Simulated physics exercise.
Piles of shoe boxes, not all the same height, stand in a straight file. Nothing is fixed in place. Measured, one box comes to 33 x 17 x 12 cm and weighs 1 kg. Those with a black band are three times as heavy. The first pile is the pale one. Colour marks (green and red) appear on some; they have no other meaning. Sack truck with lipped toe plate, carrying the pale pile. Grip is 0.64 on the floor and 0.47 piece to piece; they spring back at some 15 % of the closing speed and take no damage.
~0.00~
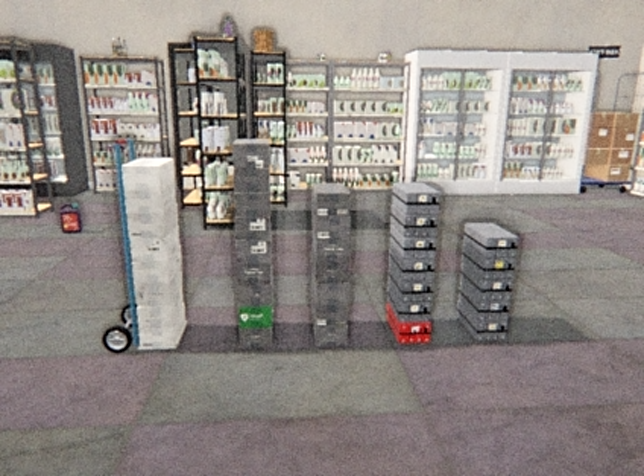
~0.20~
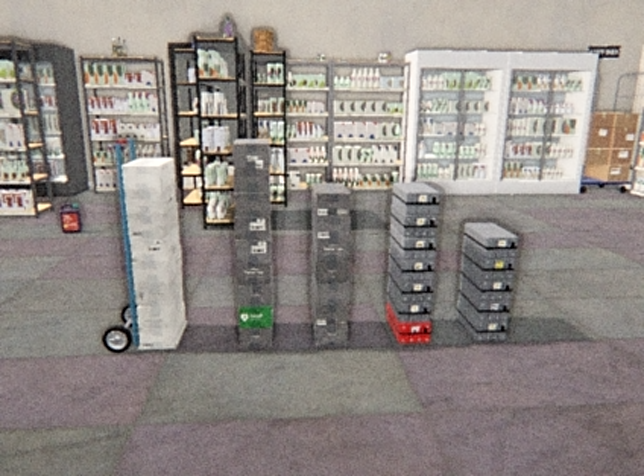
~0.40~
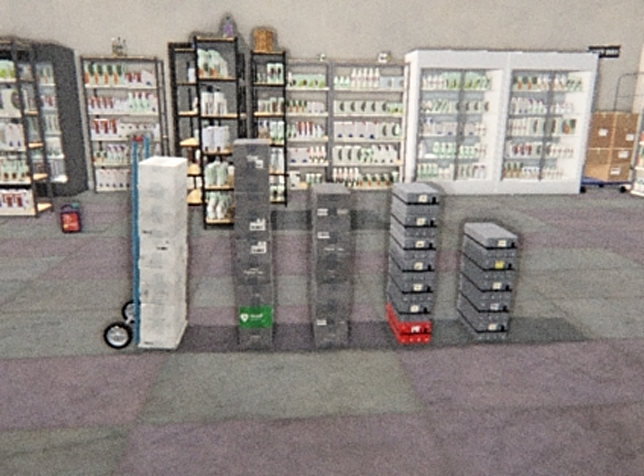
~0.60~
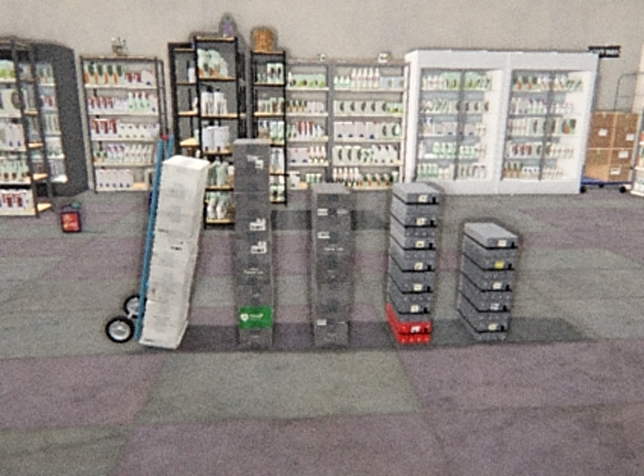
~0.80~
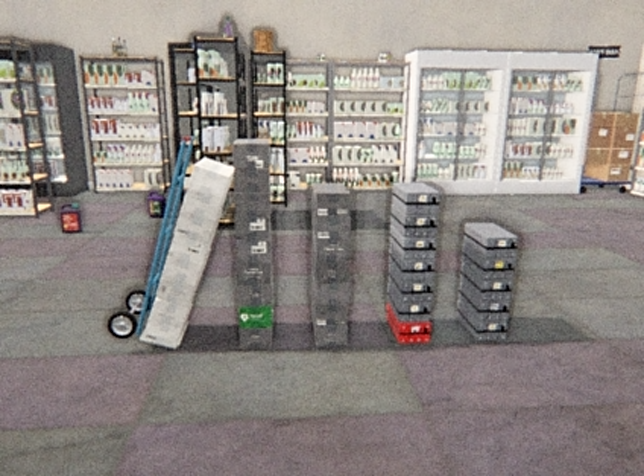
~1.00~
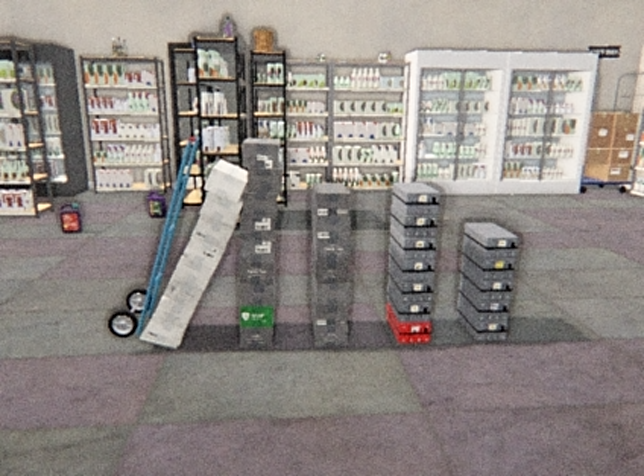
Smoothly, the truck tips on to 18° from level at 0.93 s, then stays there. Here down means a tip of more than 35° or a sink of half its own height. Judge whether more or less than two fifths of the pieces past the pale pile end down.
More.
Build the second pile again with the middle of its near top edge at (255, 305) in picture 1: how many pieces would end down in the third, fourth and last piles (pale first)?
Pile by pile that makes third 0, fourth 0, last 0.
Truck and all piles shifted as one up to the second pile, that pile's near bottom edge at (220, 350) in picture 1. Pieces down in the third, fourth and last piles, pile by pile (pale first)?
That would give third 7, fourth 6 and last 5.
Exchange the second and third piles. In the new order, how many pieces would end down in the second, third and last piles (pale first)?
Pile by pile, you'd see second at 7, third at 9 and last at 5 down.
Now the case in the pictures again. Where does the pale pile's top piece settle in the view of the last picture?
Somewhere about (332, 262).
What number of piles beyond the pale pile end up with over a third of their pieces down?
The count is 4.
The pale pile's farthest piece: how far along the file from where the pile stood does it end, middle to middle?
Distance along: Near 95 cm.
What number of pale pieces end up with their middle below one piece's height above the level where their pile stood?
The tally of pale pieces is 3.
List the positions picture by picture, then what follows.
In the first picture (places mark the middle of the side facing us), truck frame (121, 187) 0° forward; red box (415, 334); green box (255, 318); the rest undisturbed.
Truck frame (122, 187) 0° forward; red box (415, 334), in the second picture.
Truck frame (135, 184) 4° forward, top of the pale pile leaning 4°; green box (255, 318); the rest undisturbed, in the third picture.
Truck frame (157, 182) 11° forward, top of the pale pile leaning 11°; green box (255, 318); the rest undisturbed, in the fourth picture.
Truck frame (175, 182) 17° forward, top of the pale pile leaning 20°; green box (255, 318); the rest undisturbed, in the fifth picture.
Truck frame (179, 182) 18° forward, top of the pale pile leaning 25°; green box (257, 317); red box (415, 334); 7 disturbed, none down, in the sixth picture.
After 1.40 s, 8 of the pale pile down; none of the 28 other boxes down, 10 disturbed; green box leaning 16°.
After 1.76 s, 8 of the pale pile down; 7 of the 28 other boxes down; green box leaning 35°.
After 2.32 s, 8 of the pale pile down; 20 of the 28 other boxes down; green box leaning 45°, 55 mm lower.
After 2.86 s, 8 of the pale pile down; 27 of the 28 other boxes down; green box leaning 45°, 56 mm lower.
At rest (3.9 s), 8 of the pale pile down; 27 of the 28 other boxes down; green box leaning 45°, 57 mm lower; red box unmoved. That is 96 per cent. As the last picture would show them, middles, green box near (295, 314), red box near (408, 321).
